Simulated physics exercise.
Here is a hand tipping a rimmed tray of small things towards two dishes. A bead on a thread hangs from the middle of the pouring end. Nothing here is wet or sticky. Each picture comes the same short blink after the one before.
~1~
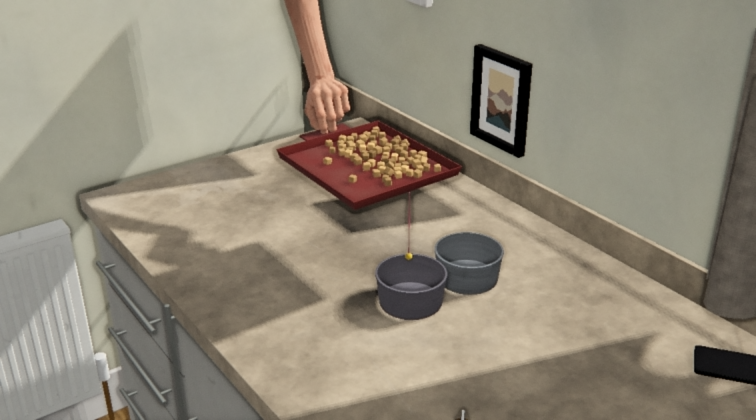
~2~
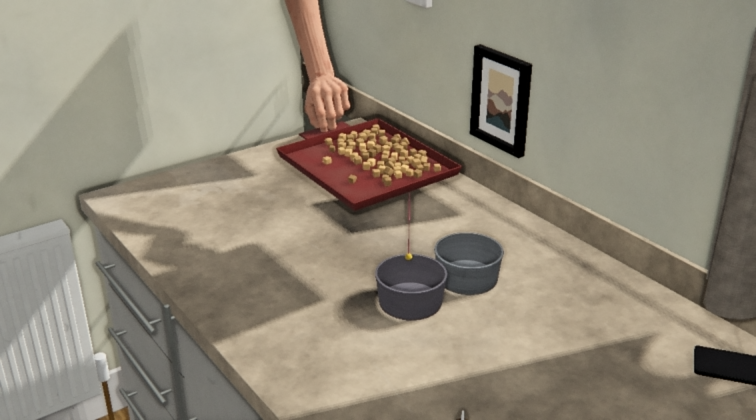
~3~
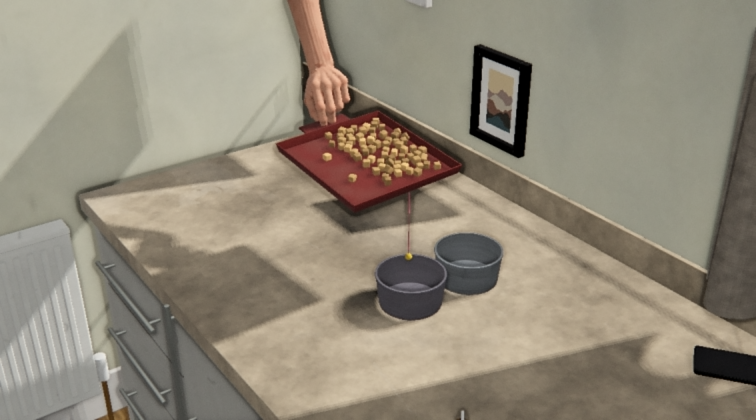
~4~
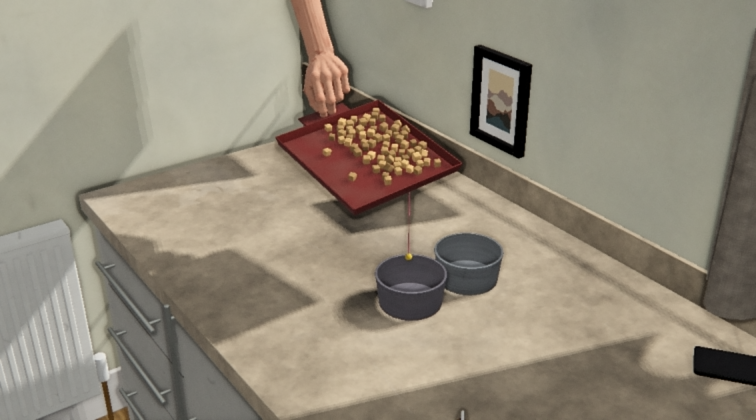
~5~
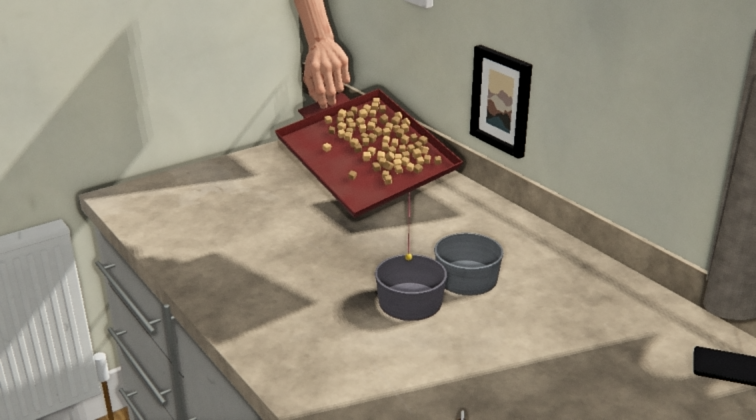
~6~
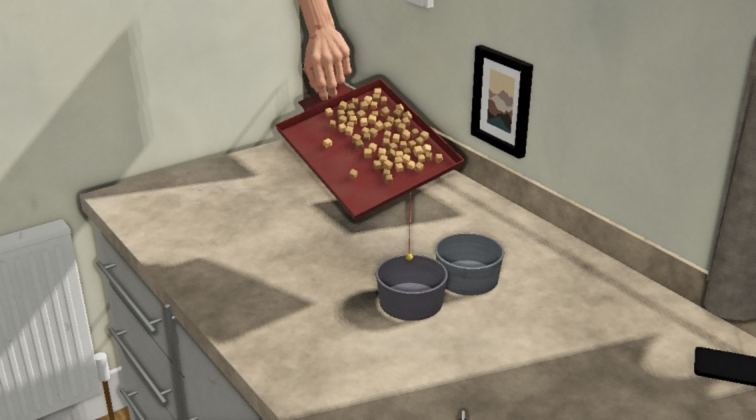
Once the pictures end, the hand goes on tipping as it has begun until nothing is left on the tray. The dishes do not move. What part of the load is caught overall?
In the dishes lies less than half of it.
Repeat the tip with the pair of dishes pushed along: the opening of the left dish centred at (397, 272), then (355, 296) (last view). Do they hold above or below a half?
At the first place the smaller part, at the second over half.
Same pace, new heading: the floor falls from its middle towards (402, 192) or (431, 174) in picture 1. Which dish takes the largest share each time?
One: The left one. Two: The right one.
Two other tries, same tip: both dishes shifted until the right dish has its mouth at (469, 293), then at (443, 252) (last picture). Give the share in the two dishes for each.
The first gives 0 %, the second 50 %.
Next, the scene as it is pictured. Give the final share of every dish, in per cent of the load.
Left dish near 20 in a hundred; right dish near 0.
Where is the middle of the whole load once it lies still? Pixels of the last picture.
Close to (357, 321).
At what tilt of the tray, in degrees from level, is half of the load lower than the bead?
Near 115 degrees.
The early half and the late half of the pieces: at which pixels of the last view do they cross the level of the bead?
Around (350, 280) and then (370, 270).
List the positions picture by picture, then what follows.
In the first picture, corners of the pouring end at (355, 201) and (458, 166), level; middle of the load at (372, 154), small wooden cubes; left dish at (433, 300); right dish at (491, 276); bead on its thread at (409, 256).
In the second picture, corners of the pouring end at (355, 202) and (458, 166), level; middle of the load at (372, 153).
In the third picture, corners of the pouring end at (355, 204) and (458, 165), tipped barely, lowest at the left corner; middle of the load at (371, 149).
In the fourth picture, corners of the pouring end at (355, 207) and (459, 163), tipped a little, lowest at the left corner; middle of the load at (386, 145).
In the fifth picture, corners of the pouring end at (355, 210) and (459, 161), tipped clearly, lowest at the left corner; middle of the load at (386, 140).
In the sixth picture, corners of the pouring end at (356, 213) and (461, 160), tipped clearly, lowest at the left corner; middle of the load at (387, 135); left dish at (433, 301); right dish at (491, 276).
Soon after the last picture, tray tipped steeply; nearly all on the tray; a small part in the air.
A little later, tray tipped past a quarter turn; about half on the tray; a stray few in the left dish; about a third outside both; about a quarter in the air.
Later still, tray tipped past a quarter turn; about a quarter in the left dish; most outside both.
At rest, tray tipped past a quarter turn; about a quarter in the left dish; none in the right dish; most outside both.
